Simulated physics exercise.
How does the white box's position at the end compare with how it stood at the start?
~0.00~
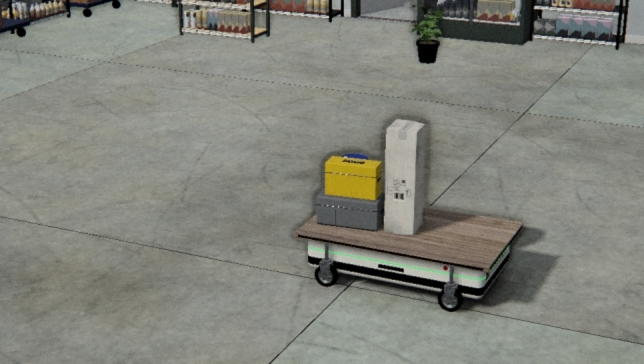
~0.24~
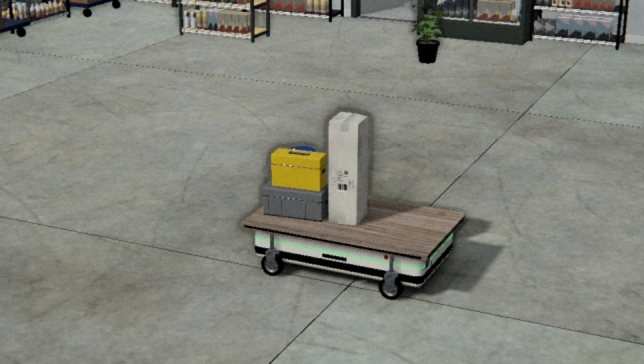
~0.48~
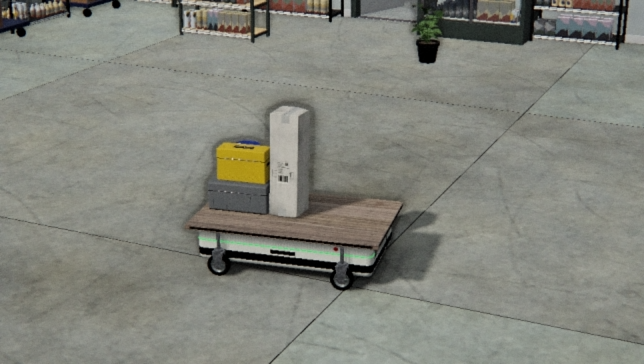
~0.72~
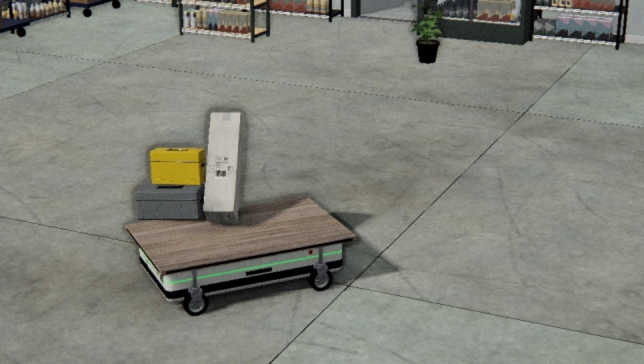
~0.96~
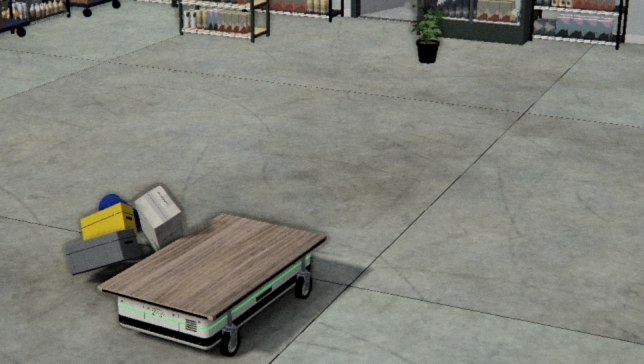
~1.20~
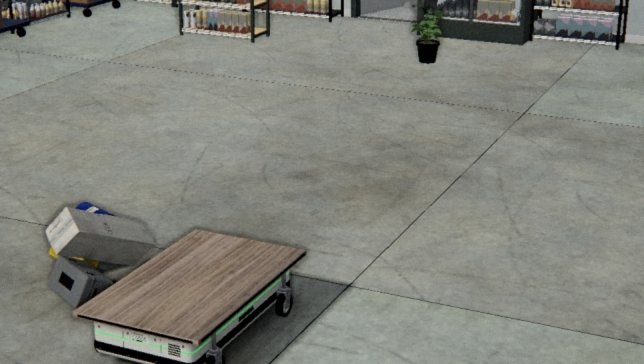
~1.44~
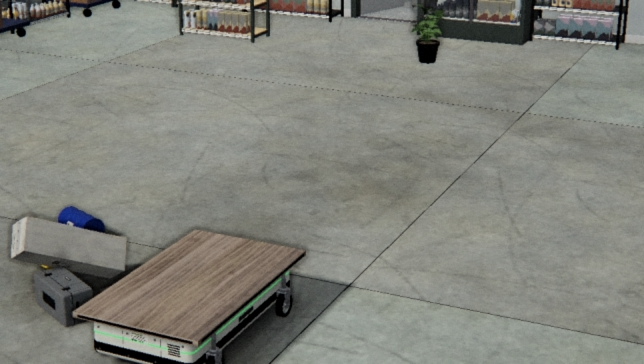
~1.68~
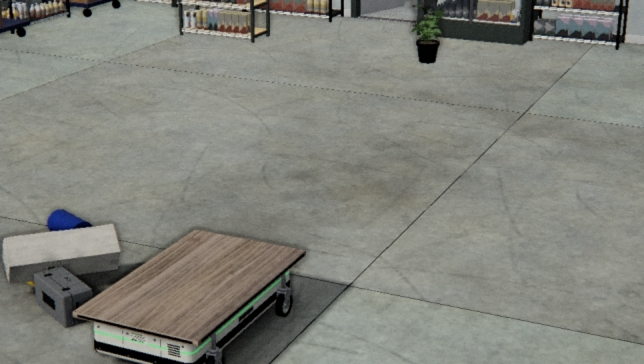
At the start the white box stands upright on the cart's deck, and at the end it lies on its side on the floor to the left of the cart.
